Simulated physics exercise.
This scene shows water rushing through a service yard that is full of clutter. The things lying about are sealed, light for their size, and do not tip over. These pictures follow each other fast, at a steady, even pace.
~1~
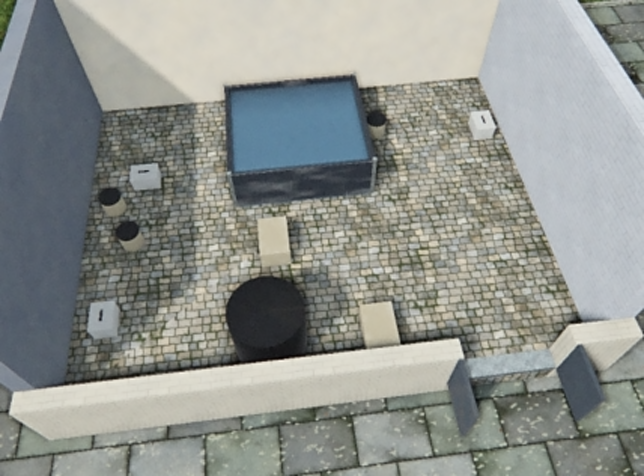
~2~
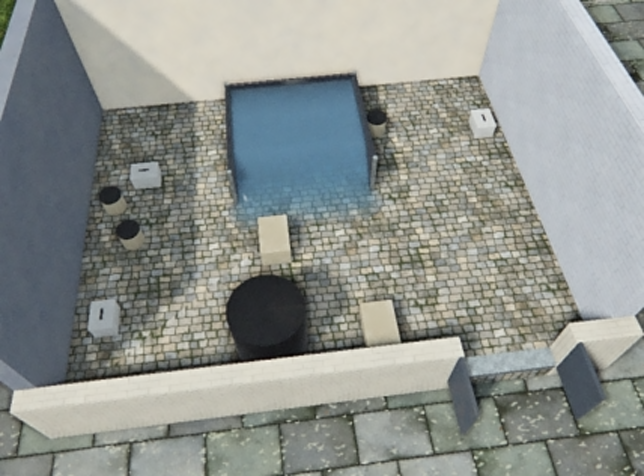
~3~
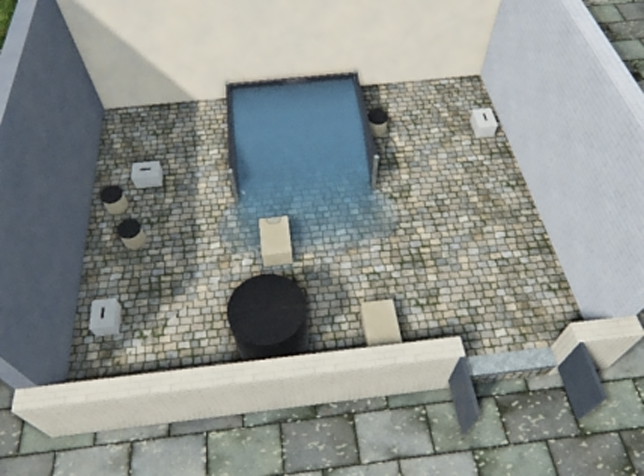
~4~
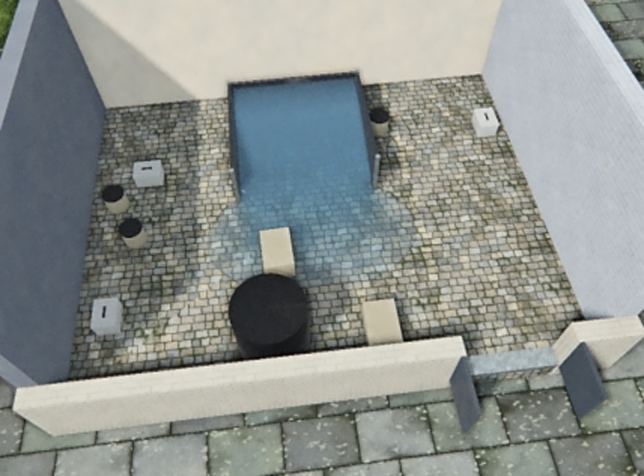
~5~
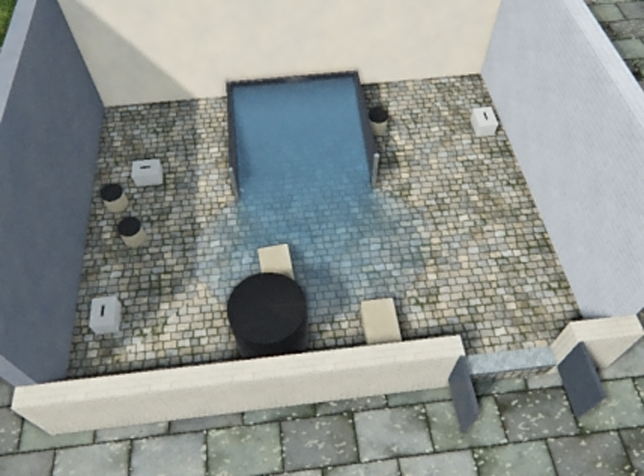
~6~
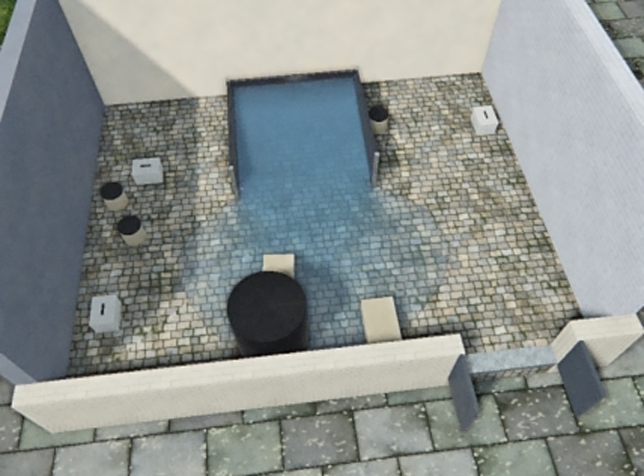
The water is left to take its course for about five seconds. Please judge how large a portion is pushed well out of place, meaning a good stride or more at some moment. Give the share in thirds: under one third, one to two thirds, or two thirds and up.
Band-wise it's the top band, two thirds or more.
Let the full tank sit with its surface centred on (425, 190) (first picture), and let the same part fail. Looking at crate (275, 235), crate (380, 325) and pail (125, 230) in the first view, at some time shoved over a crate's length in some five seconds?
In turn: Beyond that mark, beyond that mark, under that mark.
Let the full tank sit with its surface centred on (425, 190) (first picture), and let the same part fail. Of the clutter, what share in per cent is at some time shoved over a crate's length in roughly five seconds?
By my reckoning, about 20 per cent.
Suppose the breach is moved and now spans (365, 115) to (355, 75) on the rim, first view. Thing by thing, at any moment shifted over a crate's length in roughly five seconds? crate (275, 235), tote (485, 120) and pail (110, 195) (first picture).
Result per item - short of that distance / displaced that far / short of that distance.
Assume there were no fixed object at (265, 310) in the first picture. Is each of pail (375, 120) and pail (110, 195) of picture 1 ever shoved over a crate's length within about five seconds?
Going through them as asked, I'd say too little for the first and travelled that much for the second.
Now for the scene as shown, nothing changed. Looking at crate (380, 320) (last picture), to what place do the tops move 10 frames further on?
Roughly (464, 317).
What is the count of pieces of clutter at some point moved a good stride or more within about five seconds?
Result - 7.
A moment on, 1 of 8 are well off their spots; 1 afloat.
Next, 2 of 8 are well off their spots; 2 afloat.
Later, 4 of 8 are well off their spots; 3 afloat.
In the end, 7 of 8 are well off their spots, and 7 have been at some point; 2 afloat.
